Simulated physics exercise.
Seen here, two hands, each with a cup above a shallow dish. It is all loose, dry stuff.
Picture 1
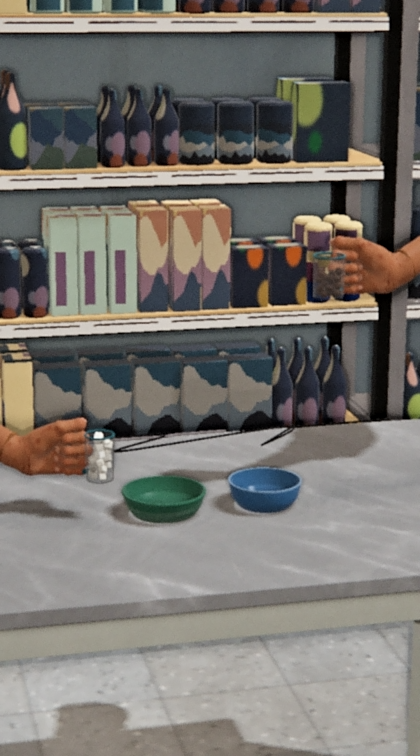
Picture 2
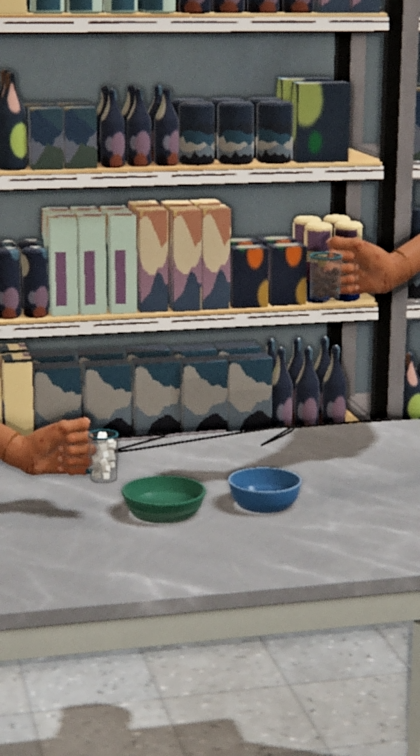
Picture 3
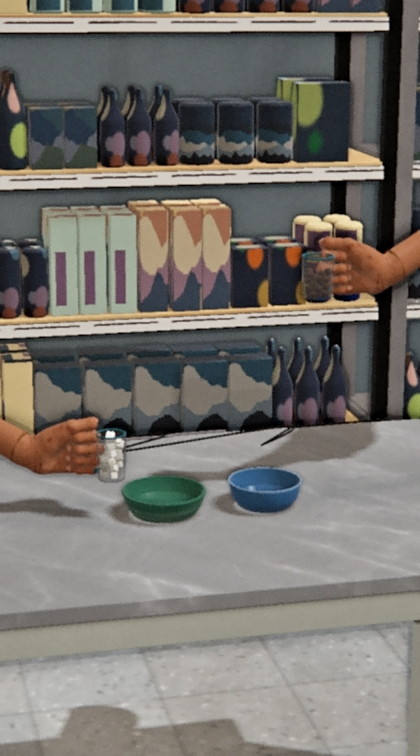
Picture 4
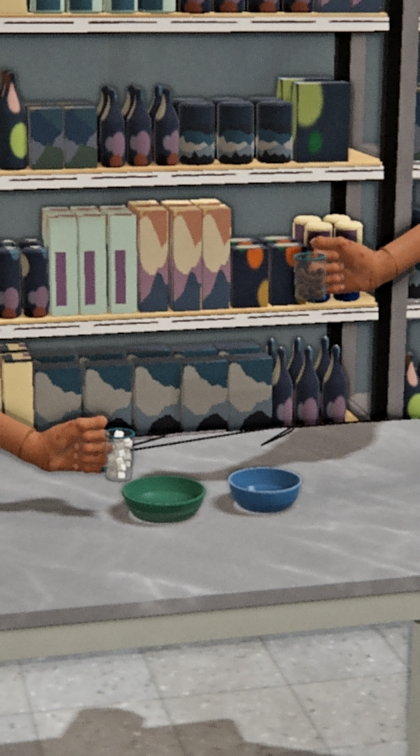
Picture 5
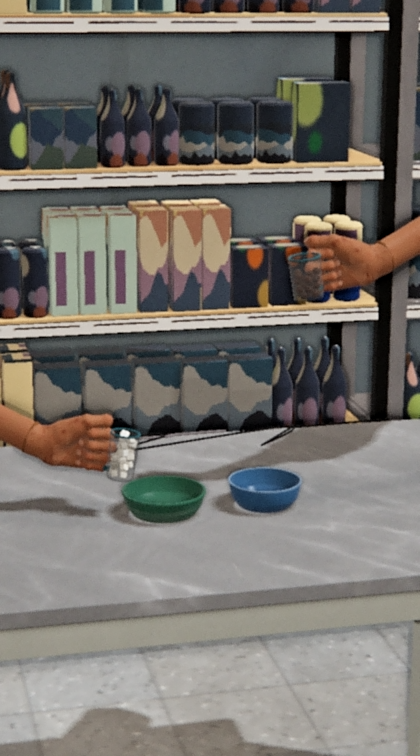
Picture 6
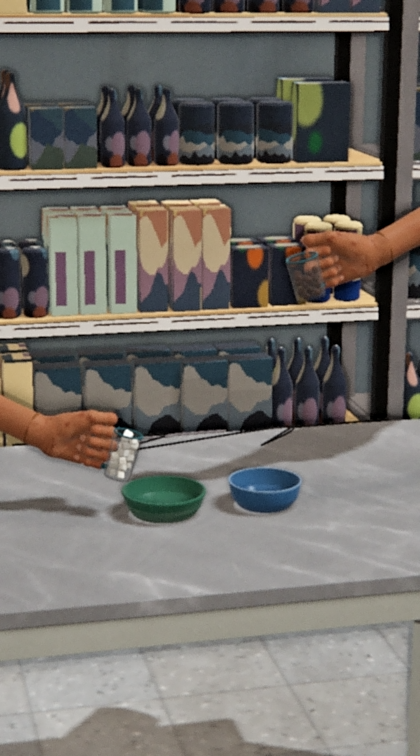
Two hands, each holding a small clear cup, moved slightly inward over a gray counter with a green bowl and a blue bowl, then both tilted their cups a little, the left one holding white cubes.
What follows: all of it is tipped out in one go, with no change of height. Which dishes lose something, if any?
The left dish holds every piece; the right one ends with pieces scattered round it.
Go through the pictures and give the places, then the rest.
Left dish near (172, 506), empty; left cup near (100, 457), holding sugar cubes, just above its dish; right dish near (275, 494), empty; right cup near (329, 277), holding chocolate balls, high above its dish, in the first frame.
Left cup near (103, 457), upright; right cup near (325, 277), upright, in the second frame.
Left cup near (111, 456), upright; right cup near (318, 277), upright, in the third frame.
Left cup near (119, 456), tipped 2°; right cup near (310, 277), tipped 2°, in the fourth frame.
Left cup near (123, 455), tipped 8°; right cup near (307, 278), tipped 8°, in the fifth frame.
Left dish near (172, 506); left cup near (123, 455), tipped 15°; right dish near (275, 494); right cup near (307, 278), tipped 15°, in the sixth frame.
Then, 0.54 s on from there, left, the whole lot still in the cup; right, the whole lot still in the cup.
Then, 1.00 s on from there, left, all but a few still in the cup, a little in the dish; right, the bulk still in the cup, a little in the air.
Then, 1.40 s on from there, left, a little still in the cup, the bulk in the dish, a little in the air; right, near a third in the dish, near a quarter outside the dish, near half in the air.
In the end, left, the whole lot in the dish, none at all outside the dish; right, near a third in the dish, near two thirds outside the dish.
